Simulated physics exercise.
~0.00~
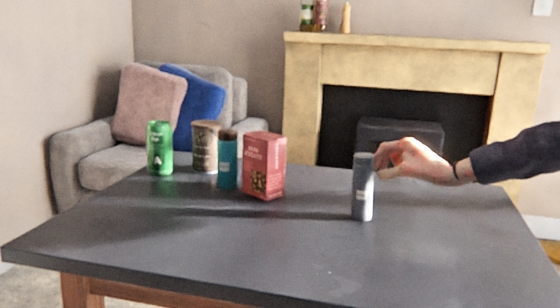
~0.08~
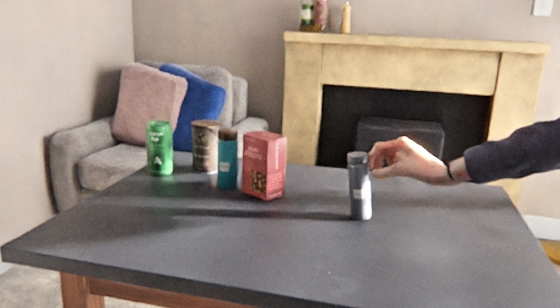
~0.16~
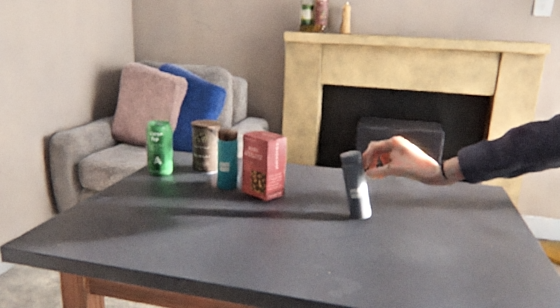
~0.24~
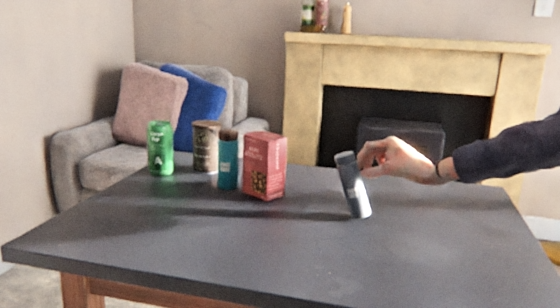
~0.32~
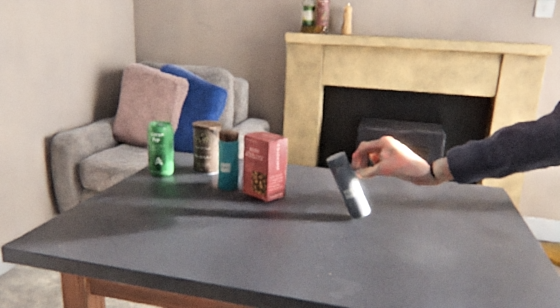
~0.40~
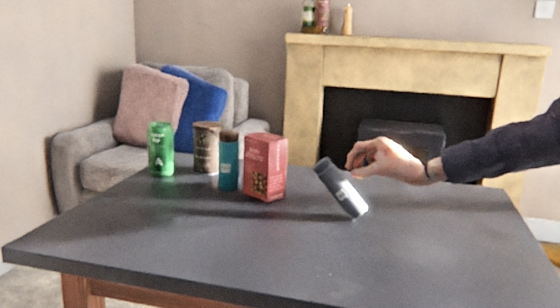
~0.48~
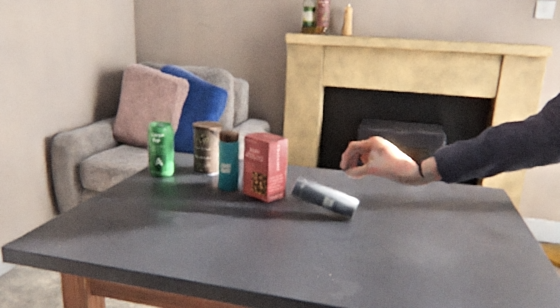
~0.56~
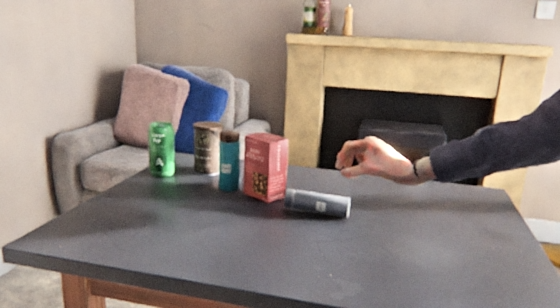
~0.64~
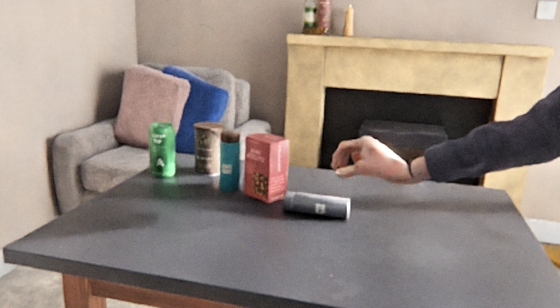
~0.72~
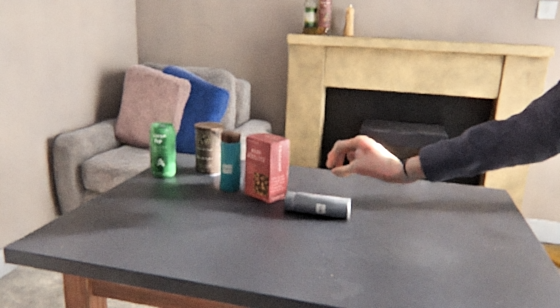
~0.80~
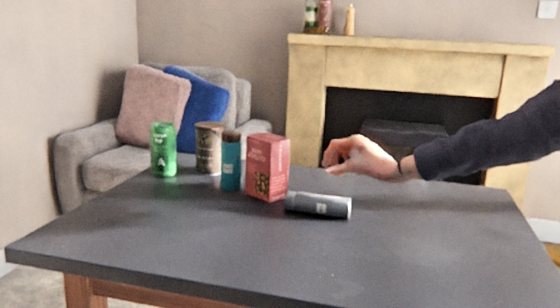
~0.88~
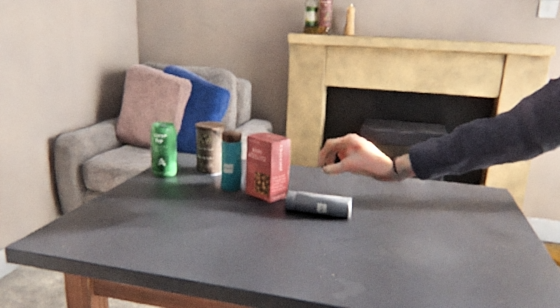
Grey shaker tipping over to the left as a hand pushes it, ending on its side beside a red packet on a table.
